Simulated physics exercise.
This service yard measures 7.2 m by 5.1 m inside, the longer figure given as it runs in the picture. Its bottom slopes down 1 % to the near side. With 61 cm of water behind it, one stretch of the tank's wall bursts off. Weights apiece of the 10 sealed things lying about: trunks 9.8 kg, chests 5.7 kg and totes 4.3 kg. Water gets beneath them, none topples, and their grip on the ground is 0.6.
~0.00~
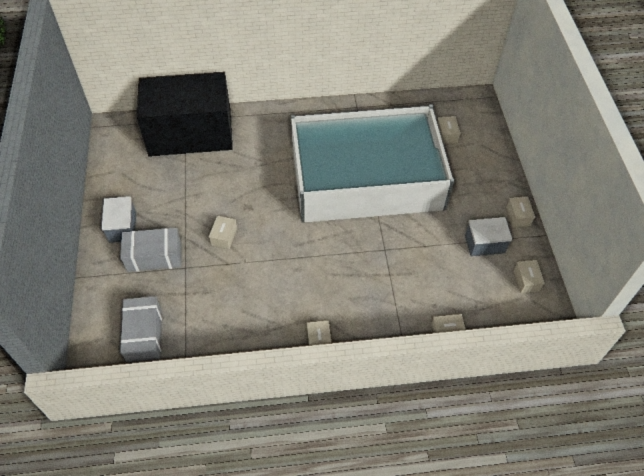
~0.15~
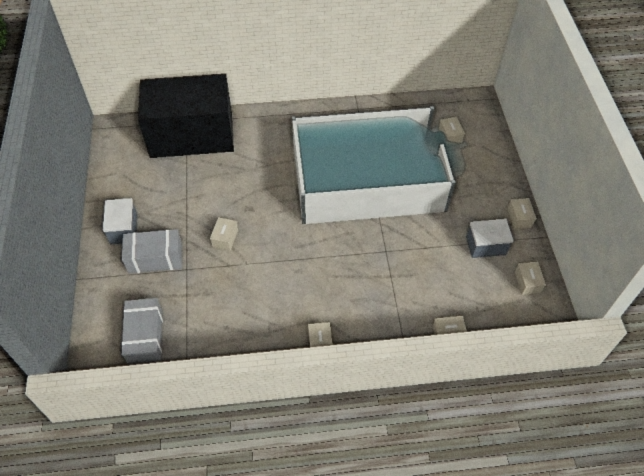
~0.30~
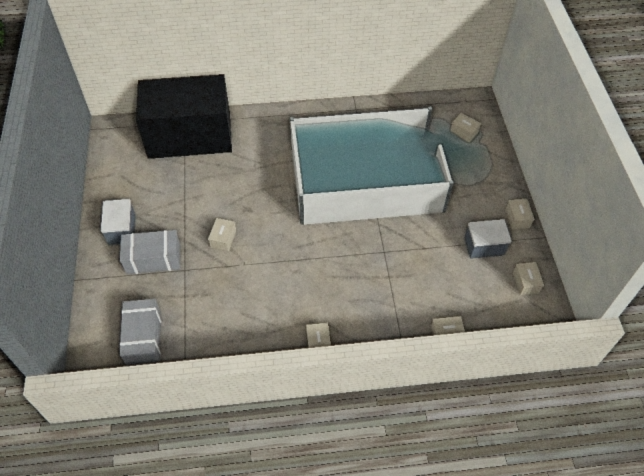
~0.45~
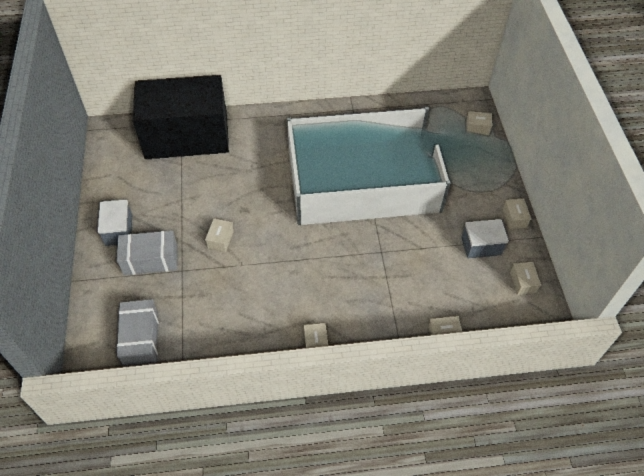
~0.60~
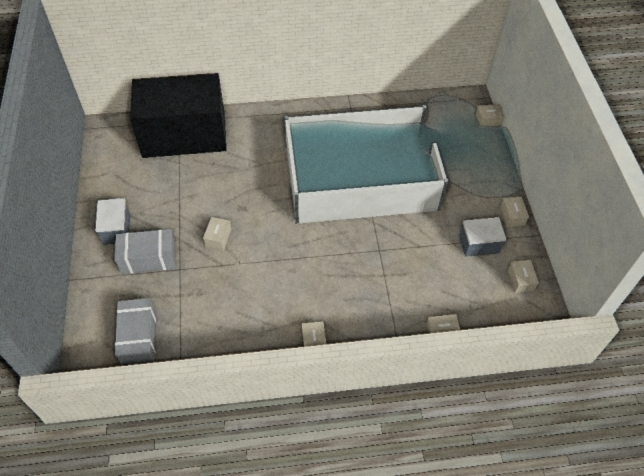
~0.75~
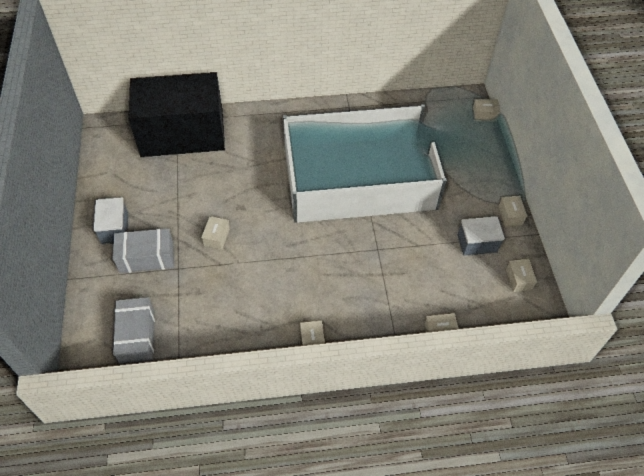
Water poured out through a gap at the right end of the white-walled tank and spread toward the right wall, pushing one small tan box along the floor while the other boxes stayed put.
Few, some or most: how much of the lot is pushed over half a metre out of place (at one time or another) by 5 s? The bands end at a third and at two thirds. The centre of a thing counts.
It is between one and two thirds.
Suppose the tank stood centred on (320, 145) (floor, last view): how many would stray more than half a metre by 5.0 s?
In that case 6 of them.
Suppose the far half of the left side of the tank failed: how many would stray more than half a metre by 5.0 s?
In that case 3 of them.
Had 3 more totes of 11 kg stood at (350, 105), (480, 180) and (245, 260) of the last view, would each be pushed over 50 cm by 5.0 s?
In turn: Past it, more, less.
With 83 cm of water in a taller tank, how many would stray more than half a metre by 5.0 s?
In that case 7 of them.
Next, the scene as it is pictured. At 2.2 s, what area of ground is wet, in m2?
Roughly 11.5 m2.
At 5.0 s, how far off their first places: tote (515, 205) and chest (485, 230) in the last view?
In turn: 250 cm, 250 cm.
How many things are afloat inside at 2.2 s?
I count 2.
After 1.1 s 1 of 10 are over 50 cm from their spots; 1 afloat.
After 2.2 s 2 of 10 are over 50 cm from their spots; 2 afloat.
After 3.5 s 4 of 10 are over 50 cm from their spots; 3 afloat.
After 5.0 s 6 of 10 are over 50 cm from their spots, and 6 have been at some point; 4 afloat.
